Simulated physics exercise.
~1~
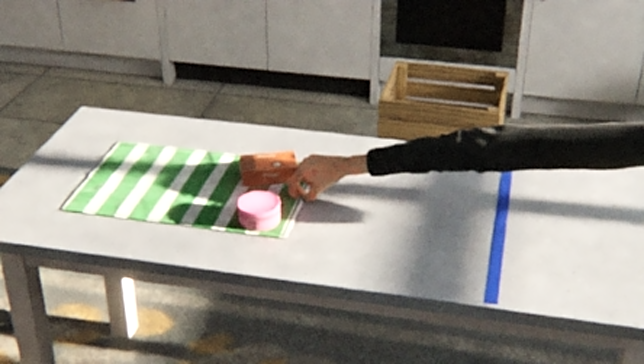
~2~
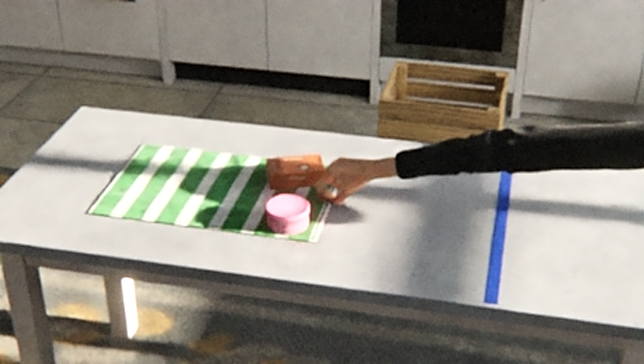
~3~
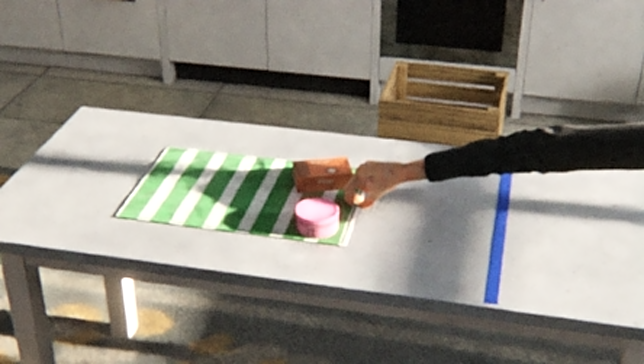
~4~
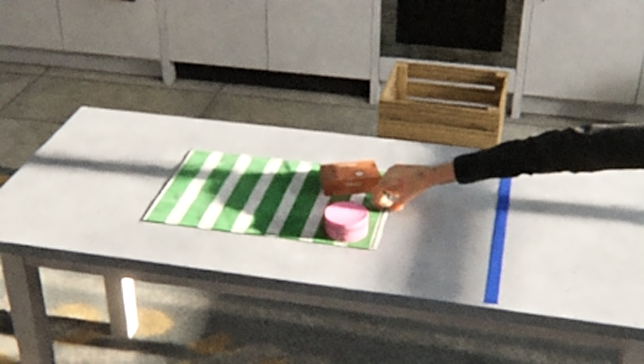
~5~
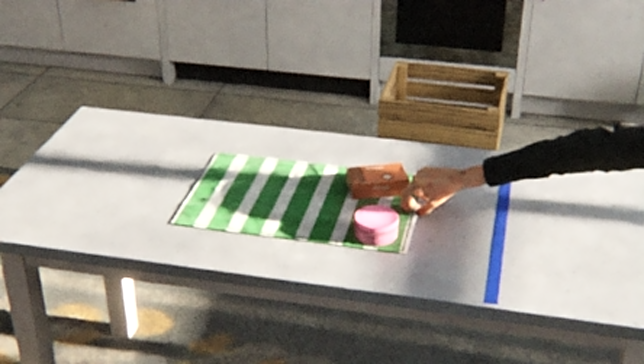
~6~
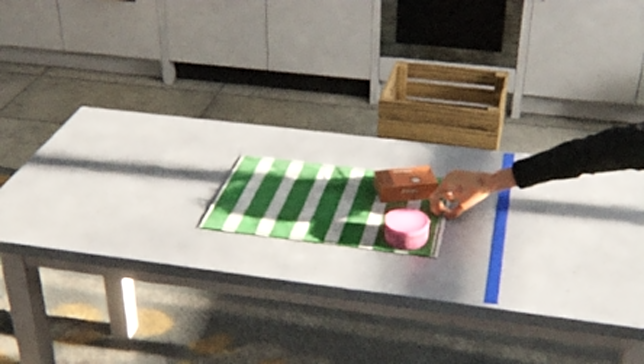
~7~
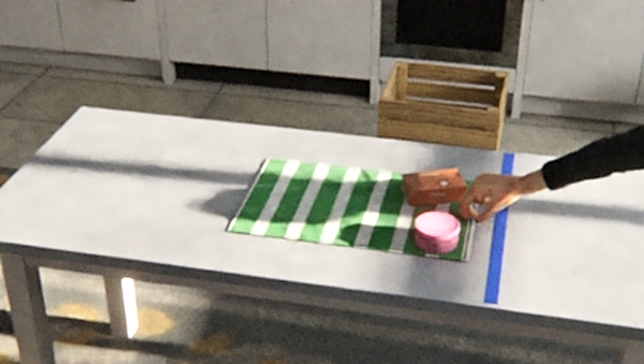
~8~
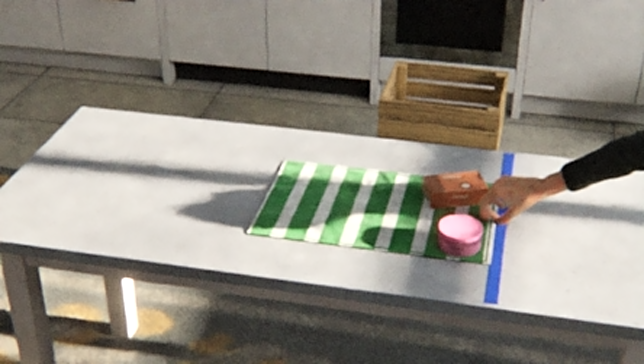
A hand pulls a green striped towel carrying a pink tub and orange packet rightward to blue tape.
